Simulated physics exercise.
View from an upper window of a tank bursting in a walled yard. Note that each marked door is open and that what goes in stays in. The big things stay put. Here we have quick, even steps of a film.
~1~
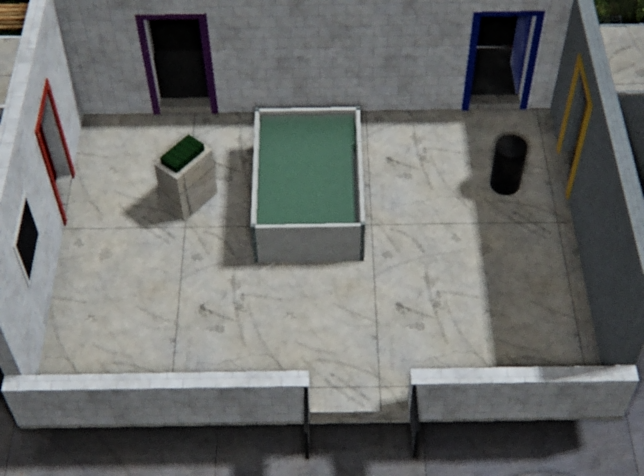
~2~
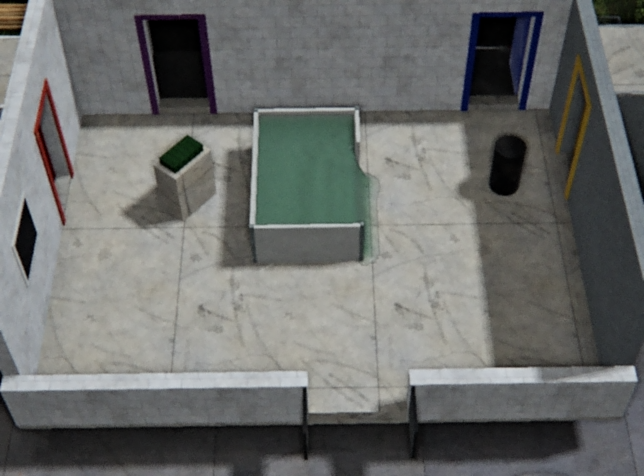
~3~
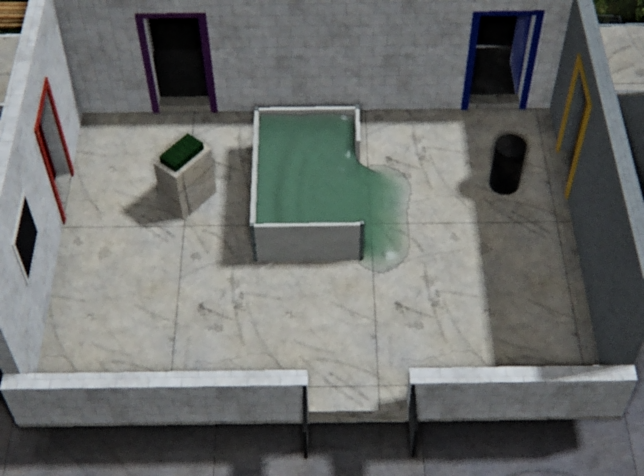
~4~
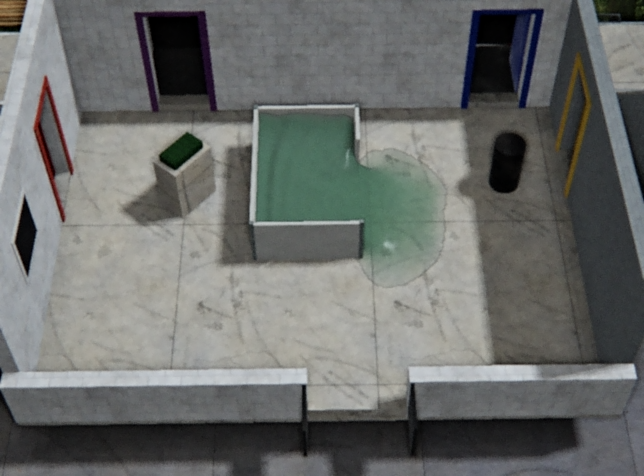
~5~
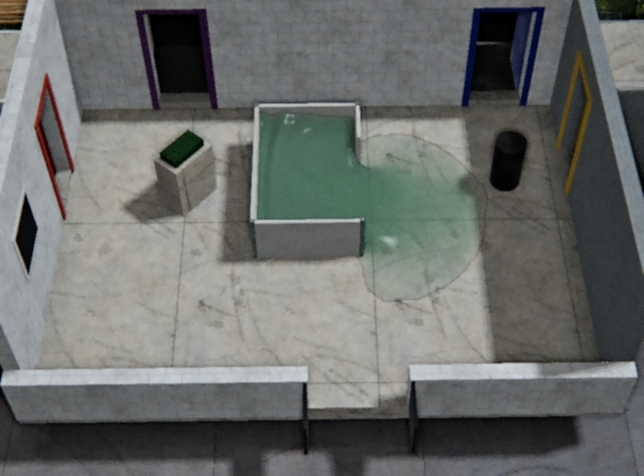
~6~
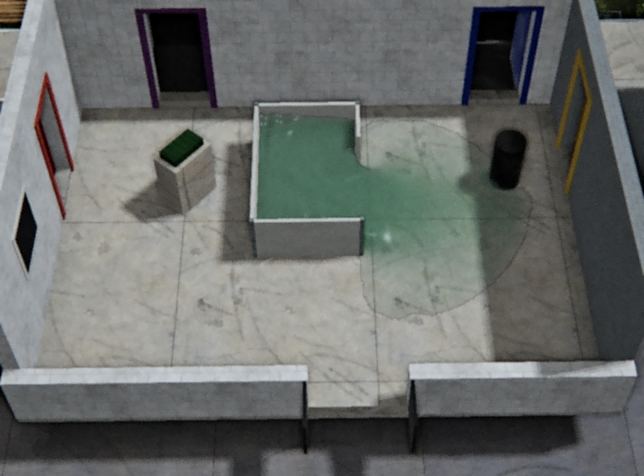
A large pale-walled tank of green water stands near the middle of a walled, marble-floored yard, seen from high above. Purple and blue doorframes line the back wall, with red at left and yellow at right, a planted block left of the tank and a dark cylinder to its right. The tank's right side opens and green water pours out, spreading rightward and forward in a widening, thinning sheet that reaches the cylinder.
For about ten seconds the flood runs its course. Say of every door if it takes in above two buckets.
The red door will most likely not exceed two buckets; the blue door will most likely exceed two buckets; the purple door will most likely not exceed two buckets; the yellow door will most likely exceed two buckets.
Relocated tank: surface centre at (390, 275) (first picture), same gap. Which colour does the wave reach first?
It would be the yellow one.
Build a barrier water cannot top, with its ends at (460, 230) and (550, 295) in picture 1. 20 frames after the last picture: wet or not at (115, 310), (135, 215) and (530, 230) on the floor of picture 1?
Taking the points in order, they are high and dry, high and dry and inundated.
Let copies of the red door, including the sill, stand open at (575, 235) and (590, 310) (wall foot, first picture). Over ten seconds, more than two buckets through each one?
Goes past it; goes past it.
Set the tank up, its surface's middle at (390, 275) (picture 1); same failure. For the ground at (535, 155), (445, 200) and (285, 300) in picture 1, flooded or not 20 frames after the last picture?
Well, in the order you listed them, they'd be reached by the flood, reached by the flood and unreached.
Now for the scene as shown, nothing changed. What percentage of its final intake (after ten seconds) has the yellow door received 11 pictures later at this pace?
My guess is about 15 %.
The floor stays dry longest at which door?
That would be the door marked red.
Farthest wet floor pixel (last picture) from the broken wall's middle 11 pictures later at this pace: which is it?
Somewhere near (599, 388).
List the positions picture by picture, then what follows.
In the first frame, the tank at (308, 168) is whole and still.
In the second frame, water pours out at (357, 207) and has run to (363, 263).
In the third frame, water pours out at (358, 206) and has run to (385, 170).
In the fourth frame, the front is at (432, 176), out from the gap at (357, 206).
In the fifth frame, water pours out at (358, 204) and has run to (482, 198).
In the sixth frame, the front is at (522, 194), out from the gap at (358, 203).
A moment on, water covers 35 % of the floor; the red door not reached, the blue door wet at the sill, nothing in, the purple door not reached, the yellow door under two buckets in.
Next, water covers 35 % of the floor; the red door not reached, the blue door under two buckets in, the purple door not reached, the yellow door under two buckets in.
Then, water covers 40 % of the floor; the red door not reached, the blue door over two buckets in, the purple door not reached, the yellow door over two buckets in.
Later, water covers 80 % of the floor; the red door not reached, the blue door far over two buckets in, the purple door wet at the sill, nothing in, the yellow door over two buckets in.
In the end, water covers 95 % of the floor; the red door wet at the sill, nothing in, the blue door far over two buckets in, the purple door wet at the sill, nothing in, the yellow door far over two buckets in.
